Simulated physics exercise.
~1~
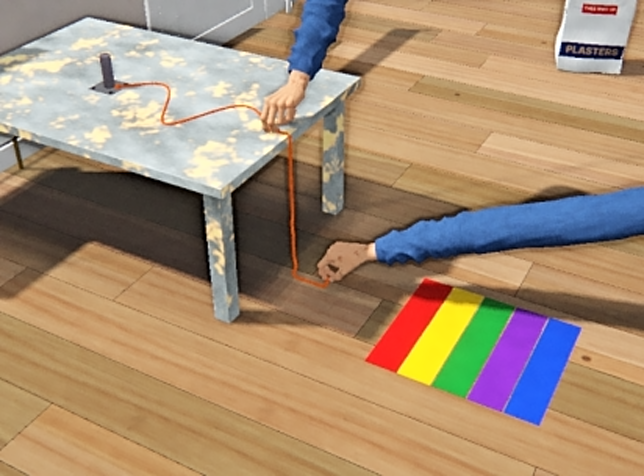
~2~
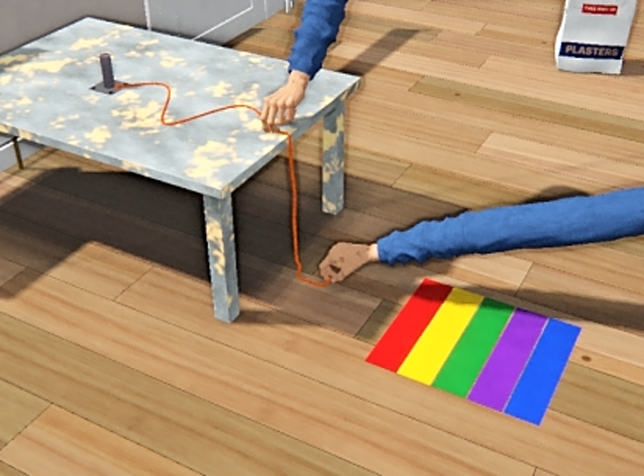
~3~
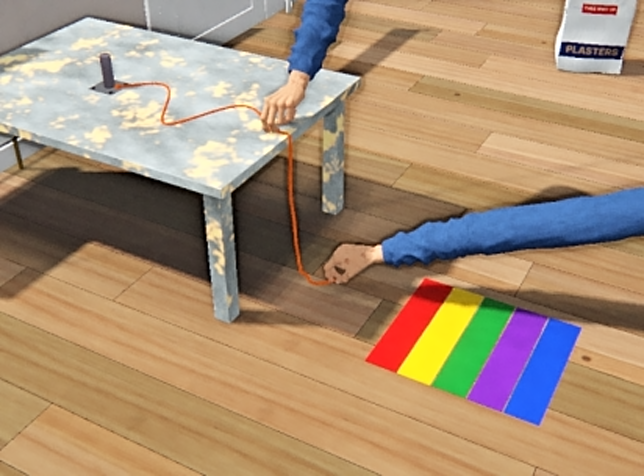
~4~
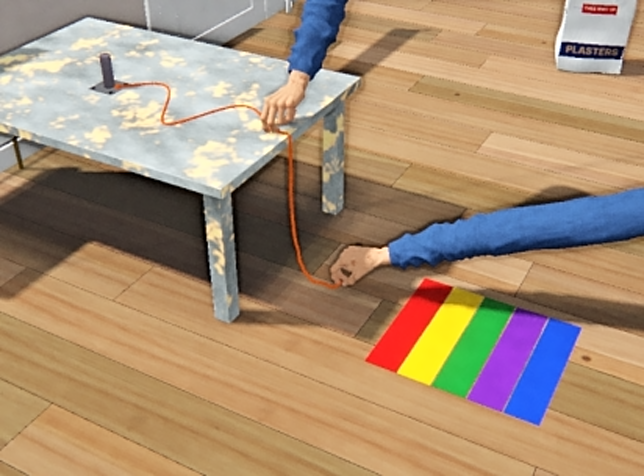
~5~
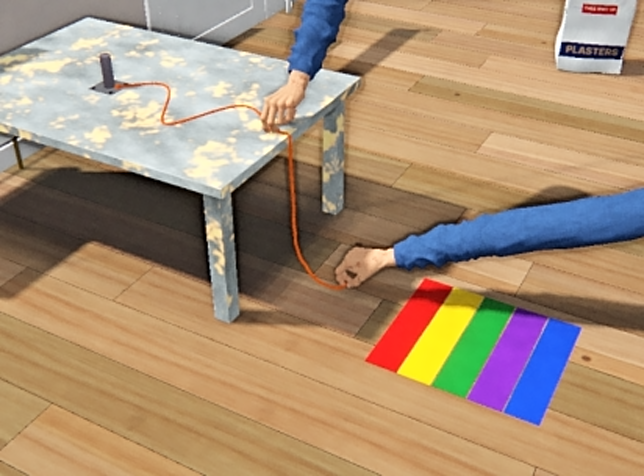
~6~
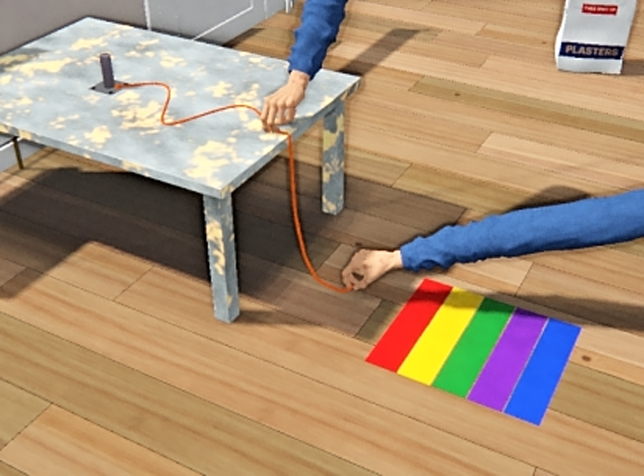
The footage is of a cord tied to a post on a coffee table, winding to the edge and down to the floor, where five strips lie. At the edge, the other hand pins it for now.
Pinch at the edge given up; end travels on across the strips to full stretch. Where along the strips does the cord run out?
Over the blue strip.
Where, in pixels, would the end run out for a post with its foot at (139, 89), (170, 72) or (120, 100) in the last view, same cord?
Results per try: (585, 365); (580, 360); (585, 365).
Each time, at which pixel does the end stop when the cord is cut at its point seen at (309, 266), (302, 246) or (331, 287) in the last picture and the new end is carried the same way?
First (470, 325), then (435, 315), then (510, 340).
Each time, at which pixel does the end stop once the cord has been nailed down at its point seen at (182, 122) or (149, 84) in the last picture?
About (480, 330) and (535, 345).
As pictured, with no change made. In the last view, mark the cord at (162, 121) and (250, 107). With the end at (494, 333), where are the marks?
You'll find the first mark at (220, 119) and the second mark at (295, 161).
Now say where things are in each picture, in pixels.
The first frame shows end (328, 278); red (392, 350); yellow (424, 362); green (459, 374); purple (493, 387); blue (530, 400).
The second frame shows end (330, 279); cord through (154, 84) (163, 113) (217, 111) (267, 126) (294, 187) (296, 253).
The third frame shows end (335, 280).
The fourth frame shows end (341, 282); cord through (154, 84) (163, 113) (217, 111) (267, 126) (291, 186) (299, 253).
The fifth frame shows end (346, 284).
The sixth frame shows end (353, 286); cord through (154, 84) (163, 113) (217, 111) (267, 126) (293, 187) (305, 257).
A little later, end near (494, 333); over green.
Next, end near (529, 345); over purple.
When it is tight, end near (549, 352); over blue. The blue one.
